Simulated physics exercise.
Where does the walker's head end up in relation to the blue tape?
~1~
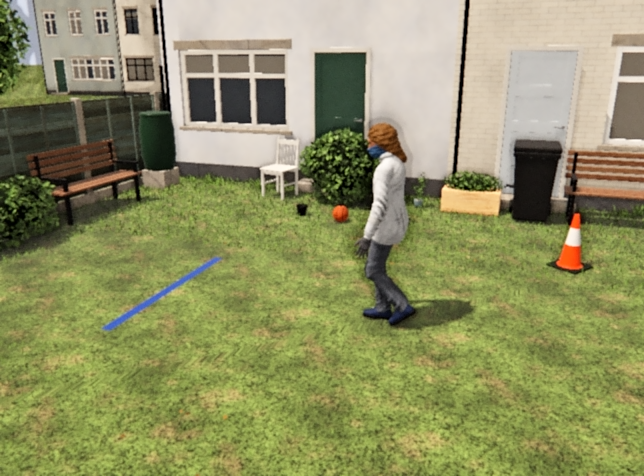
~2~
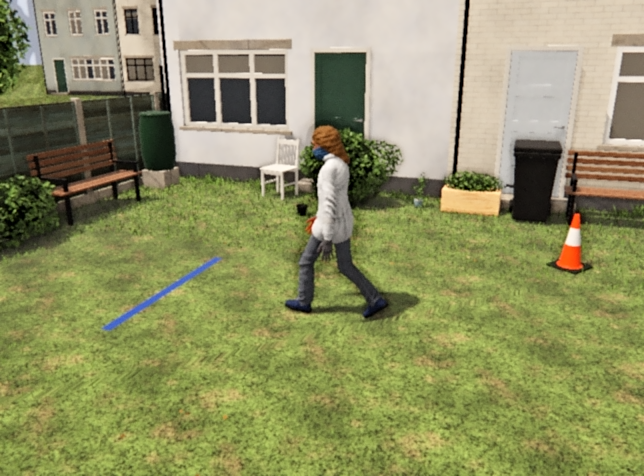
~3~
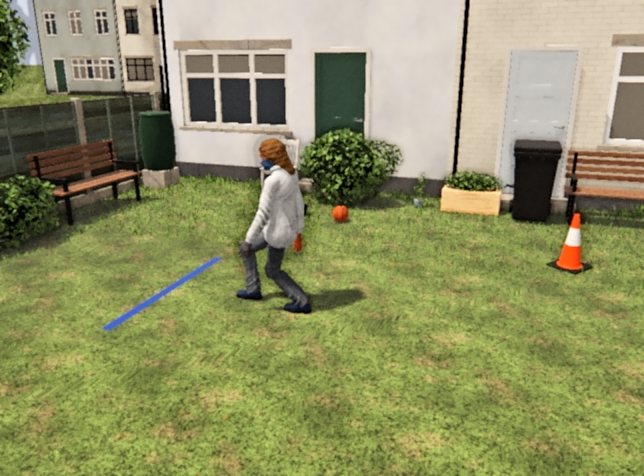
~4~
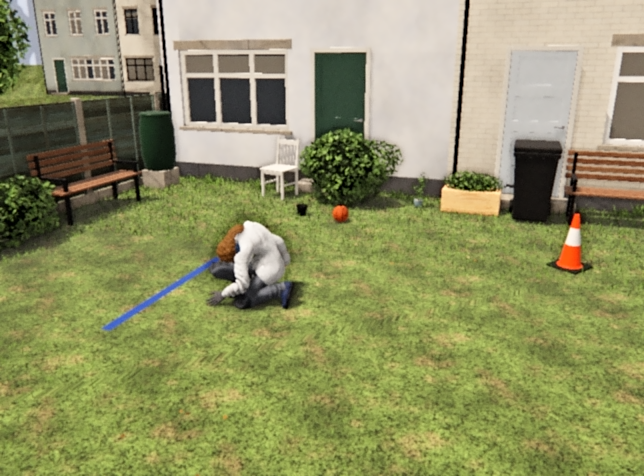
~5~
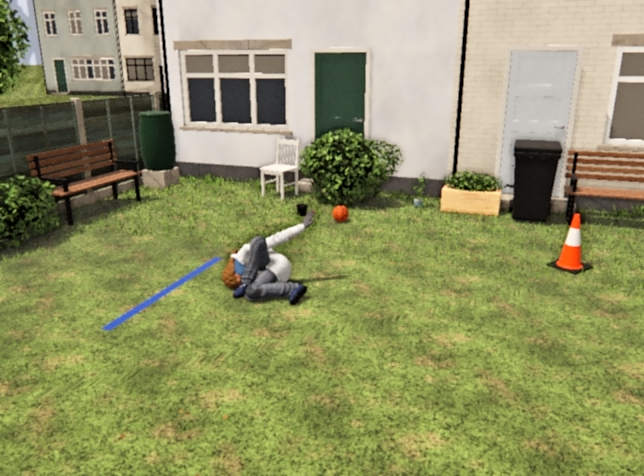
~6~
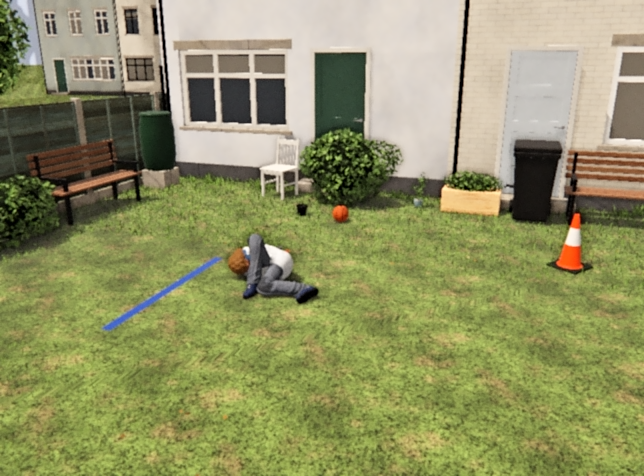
The walker's head comes to rest just short of the blue tape, without crossing it.
